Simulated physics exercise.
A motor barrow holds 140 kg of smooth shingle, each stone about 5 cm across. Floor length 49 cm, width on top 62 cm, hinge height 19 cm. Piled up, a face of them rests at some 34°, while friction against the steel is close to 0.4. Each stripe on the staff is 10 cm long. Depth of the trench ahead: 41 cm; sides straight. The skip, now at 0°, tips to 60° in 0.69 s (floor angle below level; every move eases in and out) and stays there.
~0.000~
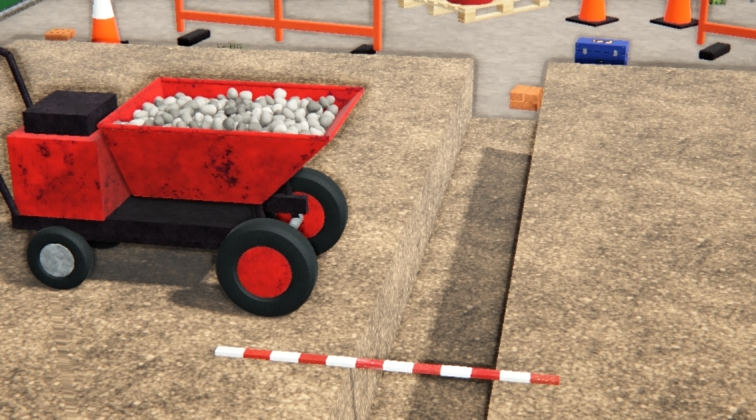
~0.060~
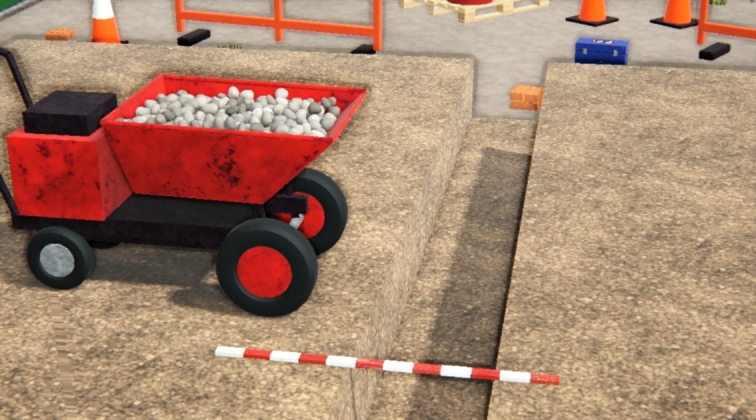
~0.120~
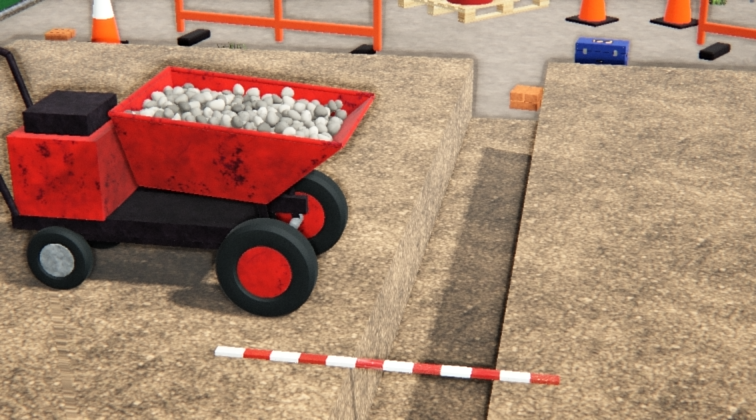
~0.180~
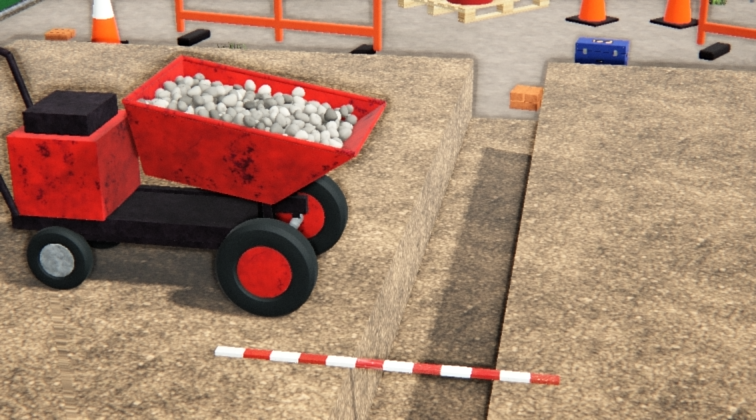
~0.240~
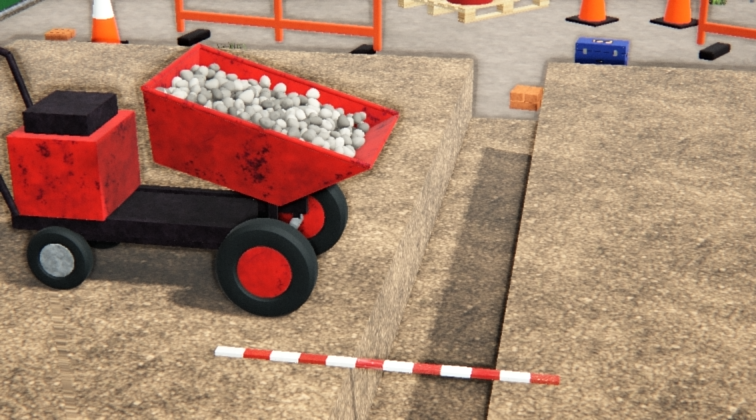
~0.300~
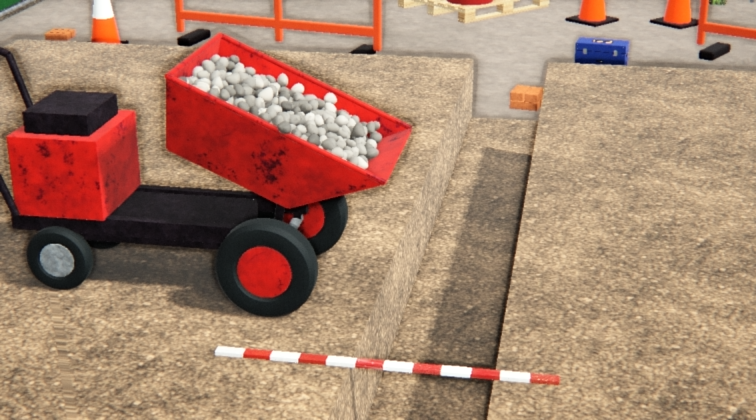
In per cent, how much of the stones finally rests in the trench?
Roughly 68 per cent of them.
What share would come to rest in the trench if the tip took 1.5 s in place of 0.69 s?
Roughly 85 per cent would.
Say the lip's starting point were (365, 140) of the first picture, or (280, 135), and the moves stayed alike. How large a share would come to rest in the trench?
40 and 95 %.
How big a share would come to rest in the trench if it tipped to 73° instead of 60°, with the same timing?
Share in trench: Approx. 80%.
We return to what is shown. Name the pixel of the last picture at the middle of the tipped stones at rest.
Roughly at (485, 371).
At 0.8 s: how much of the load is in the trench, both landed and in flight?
Close to 20 per cent has got there by then.
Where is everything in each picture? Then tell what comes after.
In the first picture, the skip is at 0°, its lip at (330, 139); the top of the load is at (228, 107).
In the second picture, the skip is at 1°, its lip at (333, 141); the top of the load is at (223, 105); the stones move at 0.3 m/s on average.
The third picture shows lip at (342, 146), floor tilted 5°, highest stones at (199, 98); the stones move at 0.6 m/s on average.
In the fourth picture, the skip is at 10°, its lip at (355, 155); the top of the load is at (204, 90); the stones move at 0.9 m/s on average.
In the fifth picture, the skip is at 17°, its lip at (370, 167); the top of the load is at (200, 77); the stones move at 1.0 m/s on average.
The sixth picture shows lip at (385, 183), floor tilted 24°, highest stones at (216, 67); the stones move at 1.1 m/s on average.
After 0.5 s the floor is at 51°; 100 % in the skip; the foremost stones are at (412, 221).
After 0.8 s the floor is at 60°; 77 % in the skip, 22 % in the trench, 1 % past the trench; the foremost stones are at (512, 287).
After 1.1 s the floor is at 60°; 30 % in the skip, 40 % in the trench, 30 % past the trench; the foremost stones are at (686, 310).
After 3.1 s the floor is at 60°; 0 % in the skip, 68 % in the trench, 32 % past the trench; the foremost stones are past the picture's edge.
